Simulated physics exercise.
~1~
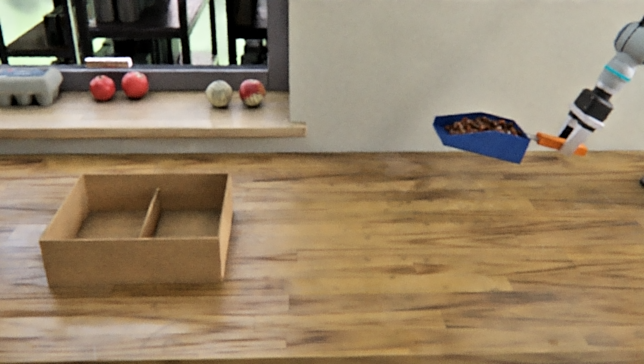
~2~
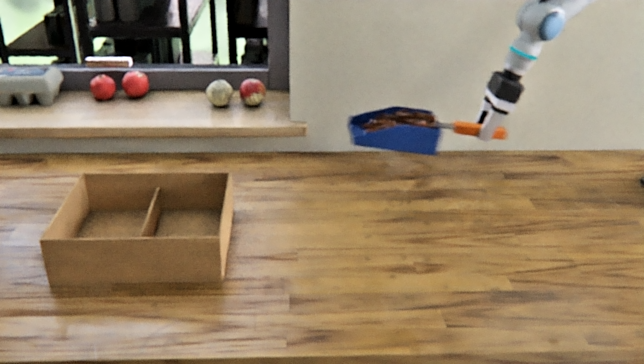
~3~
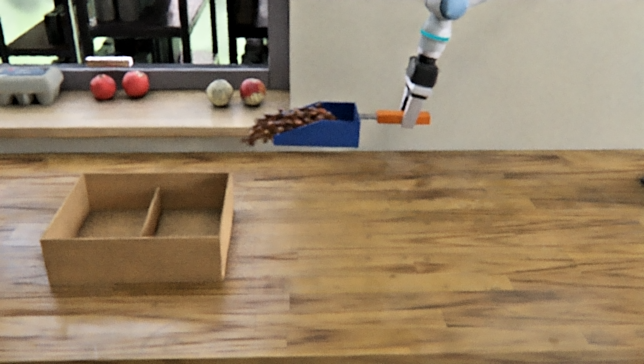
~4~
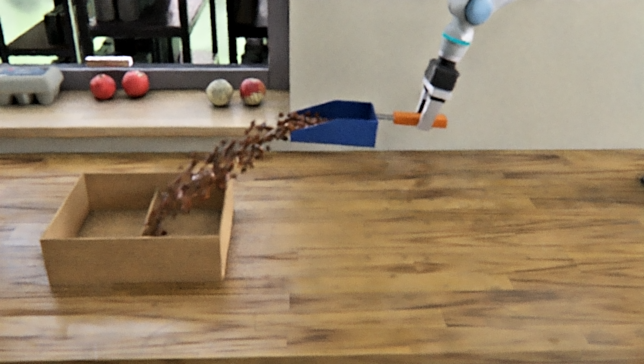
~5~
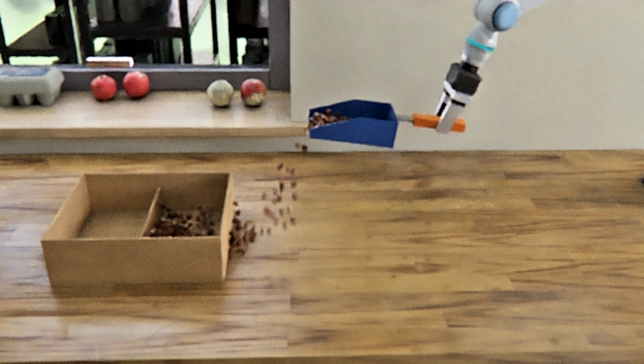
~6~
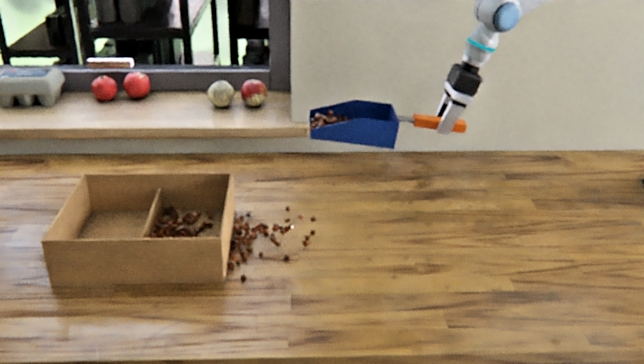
On a wooden worktop near a window, a robot arm swung a blue scoop of brown pellets left and flung them toward a divided cardboard box, then drew back slightly; many landed in the right compartment, others scattered beside it, and some stayed in the scoop.
